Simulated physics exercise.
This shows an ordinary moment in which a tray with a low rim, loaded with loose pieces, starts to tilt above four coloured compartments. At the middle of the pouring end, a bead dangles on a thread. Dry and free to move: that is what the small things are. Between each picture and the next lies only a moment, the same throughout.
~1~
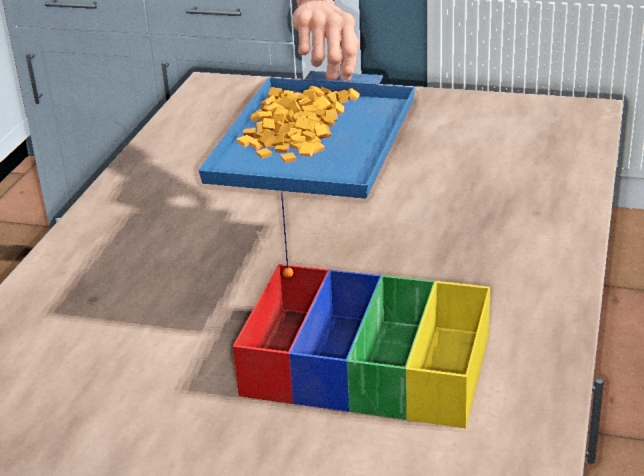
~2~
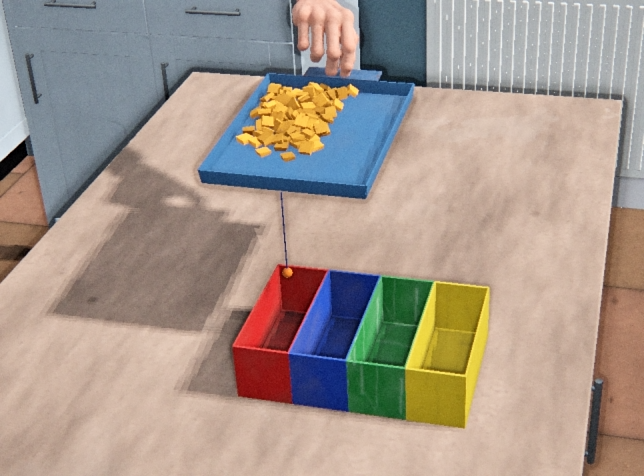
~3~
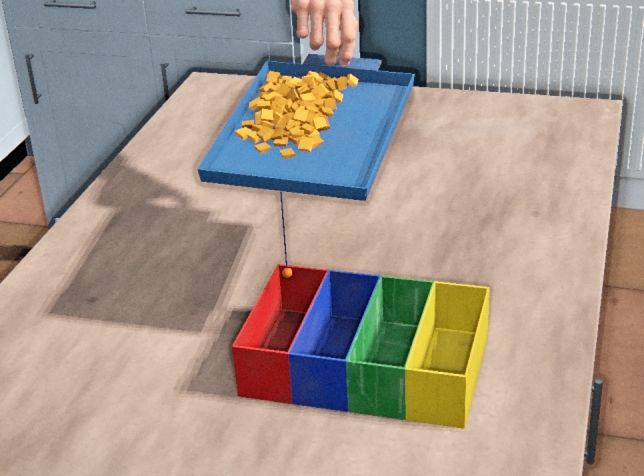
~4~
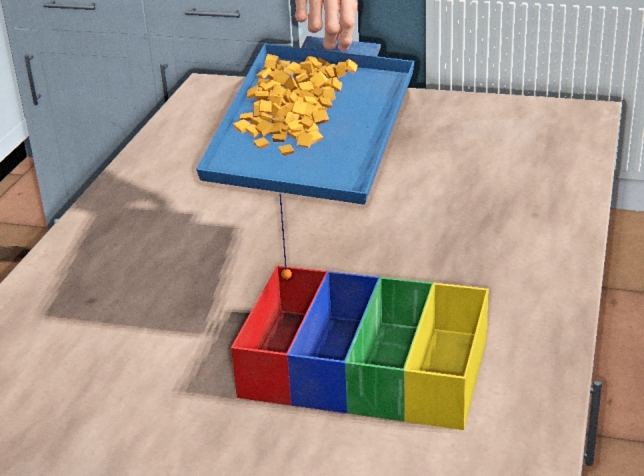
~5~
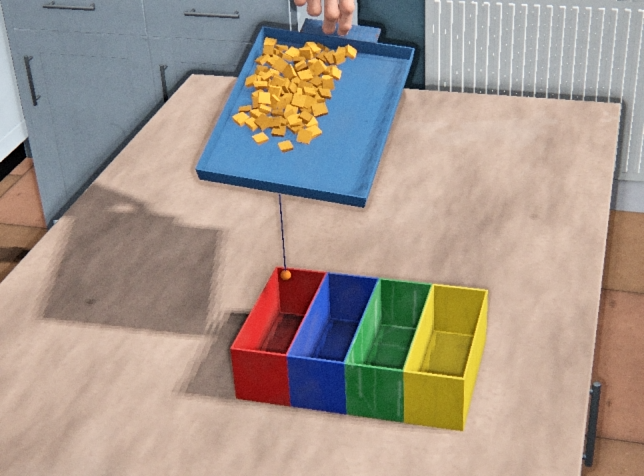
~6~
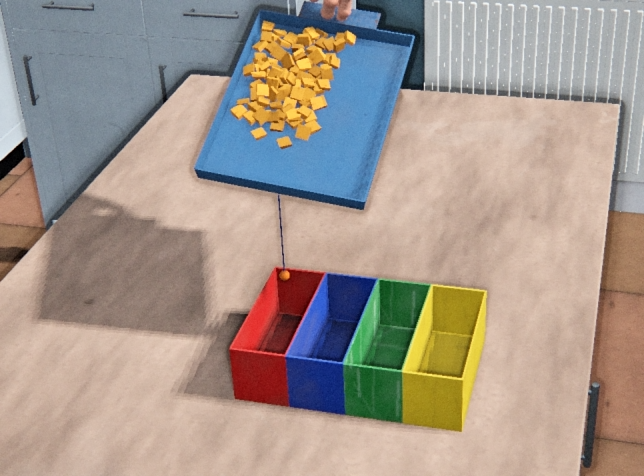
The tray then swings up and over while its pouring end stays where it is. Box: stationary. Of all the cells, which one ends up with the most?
The blue one ends up with the most.
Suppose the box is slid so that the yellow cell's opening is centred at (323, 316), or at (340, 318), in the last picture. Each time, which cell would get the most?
The yellow one, and then the cell in yellow.
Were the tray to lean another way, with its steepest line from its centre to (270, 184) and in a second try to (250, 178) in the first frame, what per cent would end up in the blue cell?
First case about 0 percent; second case about 0 percent.
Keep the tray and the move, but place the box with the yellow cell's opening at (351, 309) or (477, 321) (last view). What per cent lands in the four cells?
Around 90 percent the first time, around 80 percent the second.
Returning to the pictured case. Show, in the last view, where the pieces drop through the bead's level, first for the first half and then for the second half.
I'd say close to (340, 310) at first and close to (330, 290) later on.
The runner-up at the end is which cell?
Second place goes to the red one.
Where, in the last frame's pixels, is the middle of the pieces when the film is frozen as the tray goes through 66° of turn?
I'd put the middle close to (306, 174).
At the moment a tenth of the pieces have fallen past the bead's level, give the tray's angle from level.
Approx. reading: About 75°.
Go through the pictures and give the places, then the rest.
The first frame shows corners of the pouring end (201, 169) and (366, 184), level; middle of the load (297, 119), small crackers; bead on its thread (288, 273); red cell (263, 370); blue cell (319, 377); green cell (377, 385); yellow cell (436, 393).
The second frame shows corners of the pouring end (200, 169) and (365, 185), level; middle of the load (296, 116).
The third frame shows corners of the pouring end (200, 168) and (365, 187), tipped barely, lowest at the right corner; middle of the load (295, 109).
The fourth frame shows corners of the pouring end (199, 168) and (364, 192), tipped a little, lowest at the right corner; middle of the load (294, 99).
The fifth frame shows corners of the pouring end (198, 168) and (364, 196), tipped clearly, lowest at the right corner; middle of the load (293, 89).
The sixth frame shows corners of the pouring end (197, 167) and (363, 200), tipped clearly, lowest at the right corner; middle of the load (291, 79); red cell (259, 372); blue cell (316, 380); green cell (373, 388); yellow cell (433, 396).
Just after the last frame, tray tipped steeply; almost all on the tray; about a tenth falling or outside the box.
A moment on, tray tipped past a quarter turn; roughly a quarter on the tray; roughly a third in the blue cell; roughly a quarter in the green cell; roughly a quarter in the red cell; about a tenth falling or outside the box.
Further on, tray tipped past a quarter turn; roughly half in the blue cell; roughly a third in the red cell; roughly a quarter in the green cell.
When it is over, tray tipped past a quarter turn; roughly half in the blue cell; roughly a third in the red cell; roughly a quarter in the green cell; not one in the yellow cell.
